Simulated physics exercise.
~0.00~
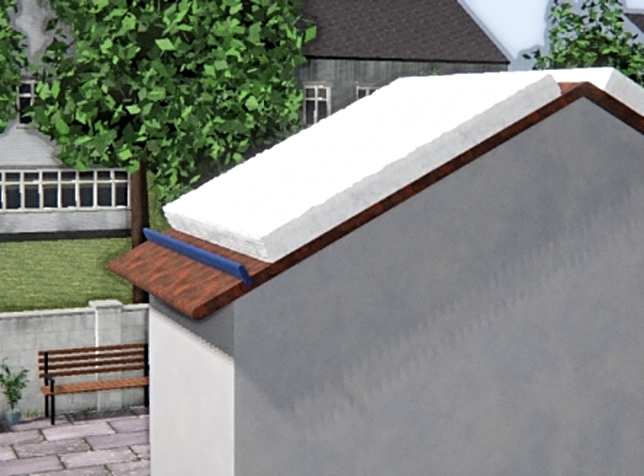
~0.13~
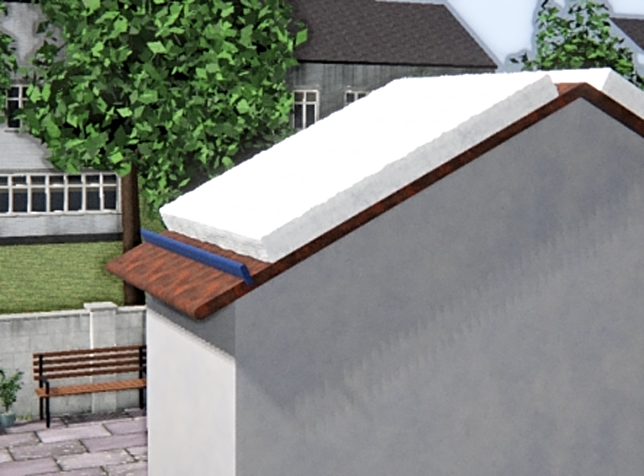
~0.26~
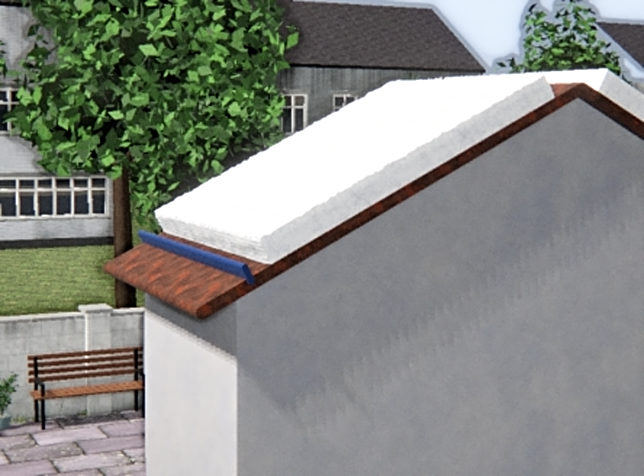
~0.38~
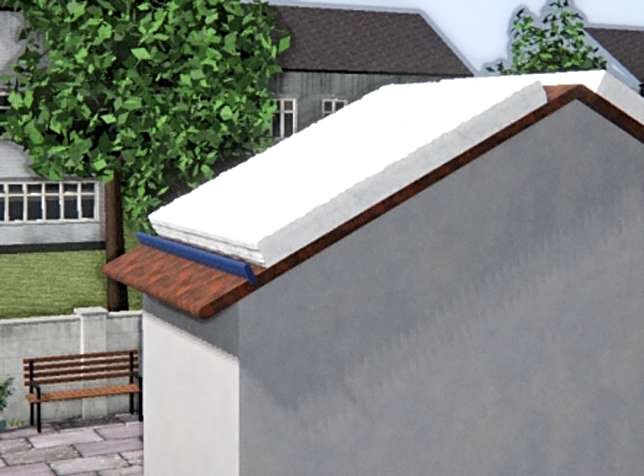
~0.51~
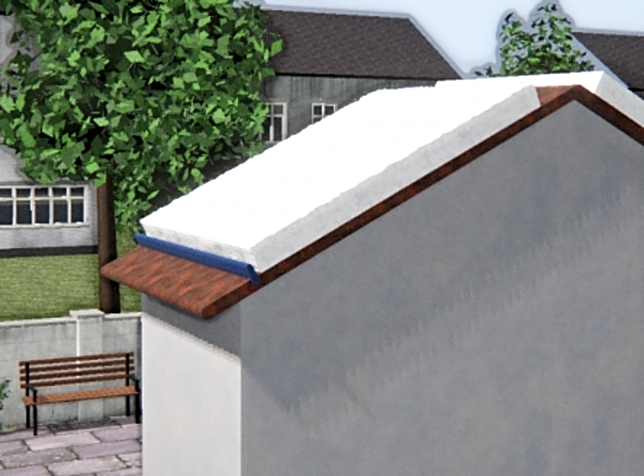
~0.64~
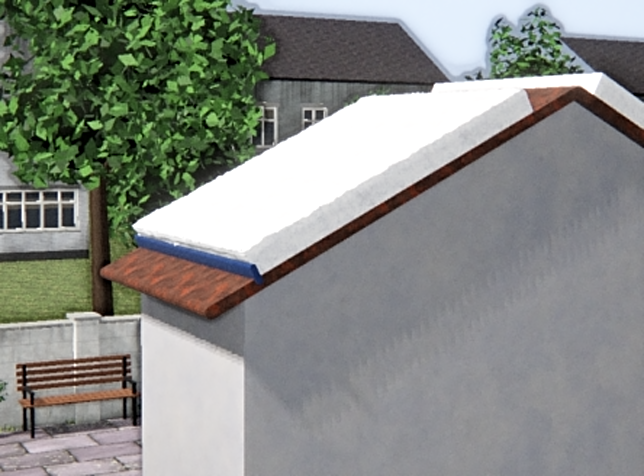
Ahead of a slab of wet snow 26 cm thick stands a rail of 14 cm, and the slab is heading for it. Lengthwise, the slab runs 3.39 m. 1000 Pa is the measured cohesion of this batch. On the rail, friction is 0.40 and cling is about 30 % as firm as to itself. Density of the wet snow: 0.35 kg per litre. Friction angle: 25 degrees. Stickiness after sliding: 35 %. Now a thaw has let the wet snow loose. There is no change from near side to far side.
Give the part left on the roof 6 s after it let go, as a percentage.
The part left is about 86 %.
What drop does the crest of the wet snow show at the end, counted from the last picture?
Roughly 0.3 m.
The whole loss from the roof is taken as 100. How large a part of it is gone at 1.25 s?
Near 0 in a hundred.
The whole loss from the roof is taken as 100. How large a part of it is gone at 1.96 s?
Roughly 60 per cent.
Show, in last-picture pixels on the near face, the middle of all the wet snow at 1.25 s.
You'll find it around (365, 195).
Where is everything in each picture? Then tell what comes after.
The first frame shows foremost bit of the wet snow at (262, 241).
The second frame shows foremost bit of the wet snow at (262, 241), its middle shifted 1.1 cm.
The third frame shows foremost bit of the wet snow at (260, 242), its middle shifted 4.2 cm.
The fourth frame shows foremost bit of the wet snow at (257, 246), its middle shifted 9.9 cm.
The fifth frame shows foremost bit of the wet snow at (251, 250), its middle shifted 18 cm.
The sixth frame shows foremost bit of the wet snow at (246, 255), its middle shifted 29 cm, 2 % of it past the rail, in one piece.
After 1.25 s, 100 % of the snow is on the roof.
After 1.96 s, 91 % of the snow is on the roof.
After 2.68 s, 88 % of the snow is on the roof.
After 3.40 s, 86 % of the snow is on the roof.
After 6.00 s, 86 % of the snow is on the roof.
